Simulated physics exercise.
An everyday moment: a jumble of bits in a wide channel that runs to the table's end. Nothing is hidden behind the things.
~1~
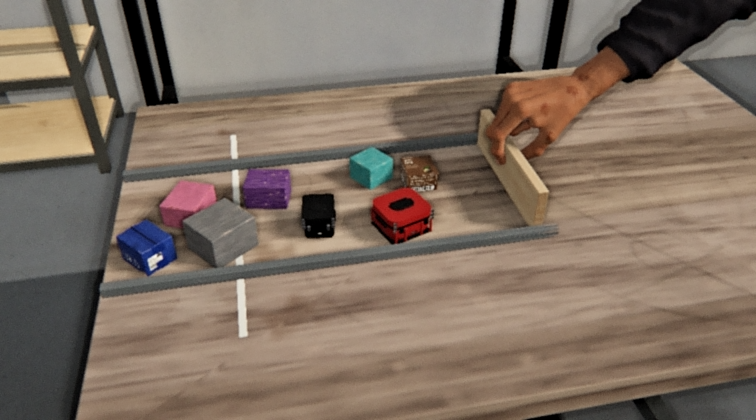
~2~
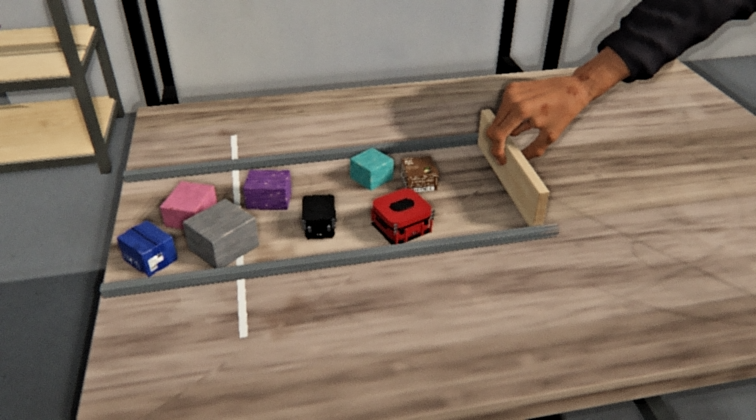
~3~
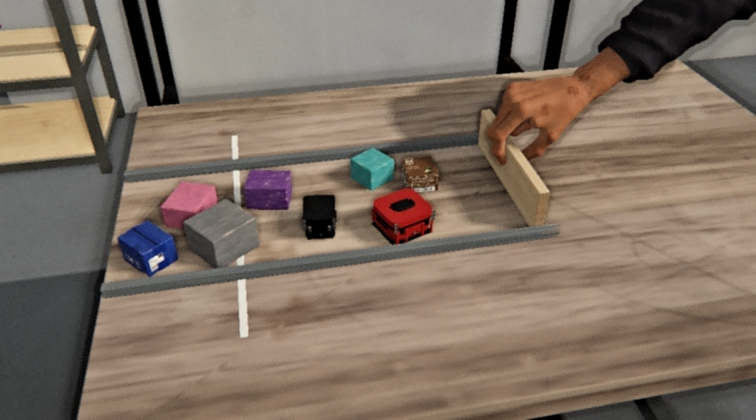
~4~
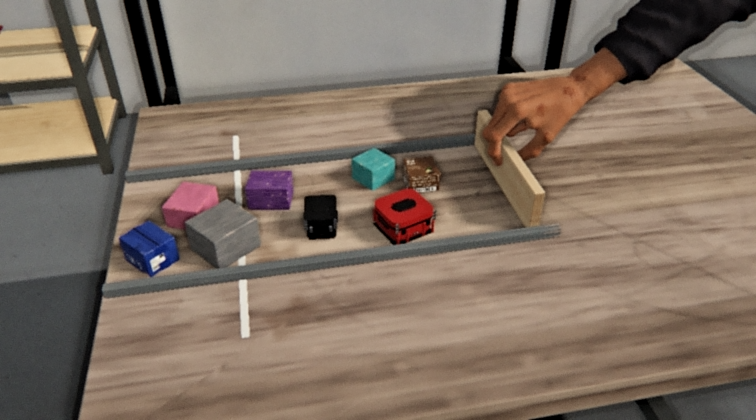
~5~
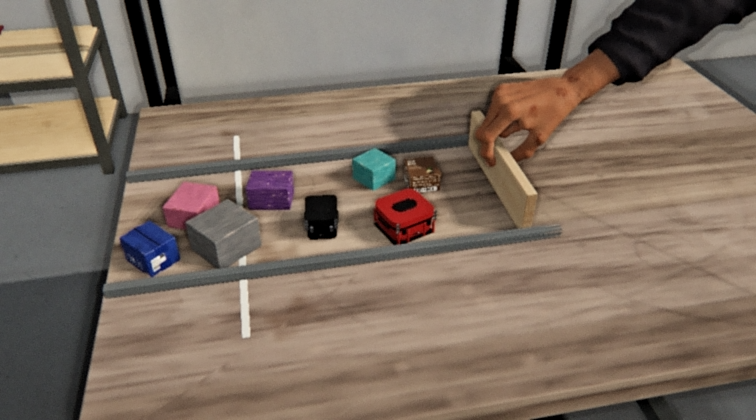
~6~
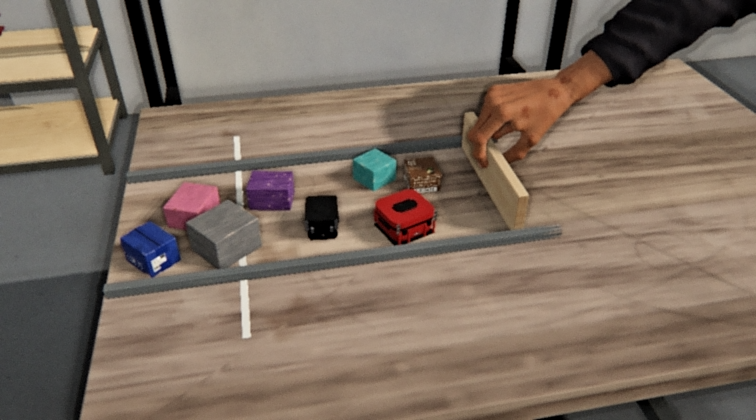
A hand slides a wooden board slightly left toward several colourful blocks, which stay still.
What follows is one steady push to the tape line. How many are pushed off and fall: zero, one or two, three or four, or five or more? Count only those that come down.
Outcome: The number that fall off is one or two.
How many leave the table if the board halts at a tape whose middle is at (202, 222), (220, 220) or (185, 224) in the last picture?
Try by try, 3, 2 and 3.
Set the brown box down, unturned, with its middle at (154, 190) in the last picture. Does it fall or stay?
Then it survives.
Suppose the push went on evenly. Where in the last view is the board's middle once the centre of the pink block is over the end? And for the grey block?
At (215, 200) for the pink block; at (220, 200) for the grey block.
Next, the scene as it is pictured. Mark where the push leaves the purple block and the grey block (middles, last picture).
The purple block stops around (184, 200); the grey block around (129, 240).
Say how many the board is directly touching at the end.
In contact: 3.
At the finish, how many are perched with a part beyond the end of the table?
Overhanging: 1.
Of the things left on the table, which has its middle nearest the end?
The grey block ends nearest.
Soon after, none off yet; blue box at rest near (151, 249); pink block at rest near (193, 207); grey block at rest near (225, 235).
Then, none off yet; blue box at rest near (151, 249); pink block at rest near (193, 207); grey block moved a little near (207, 236).
At rest, the number that fall off is one or two; fallen, blue box.
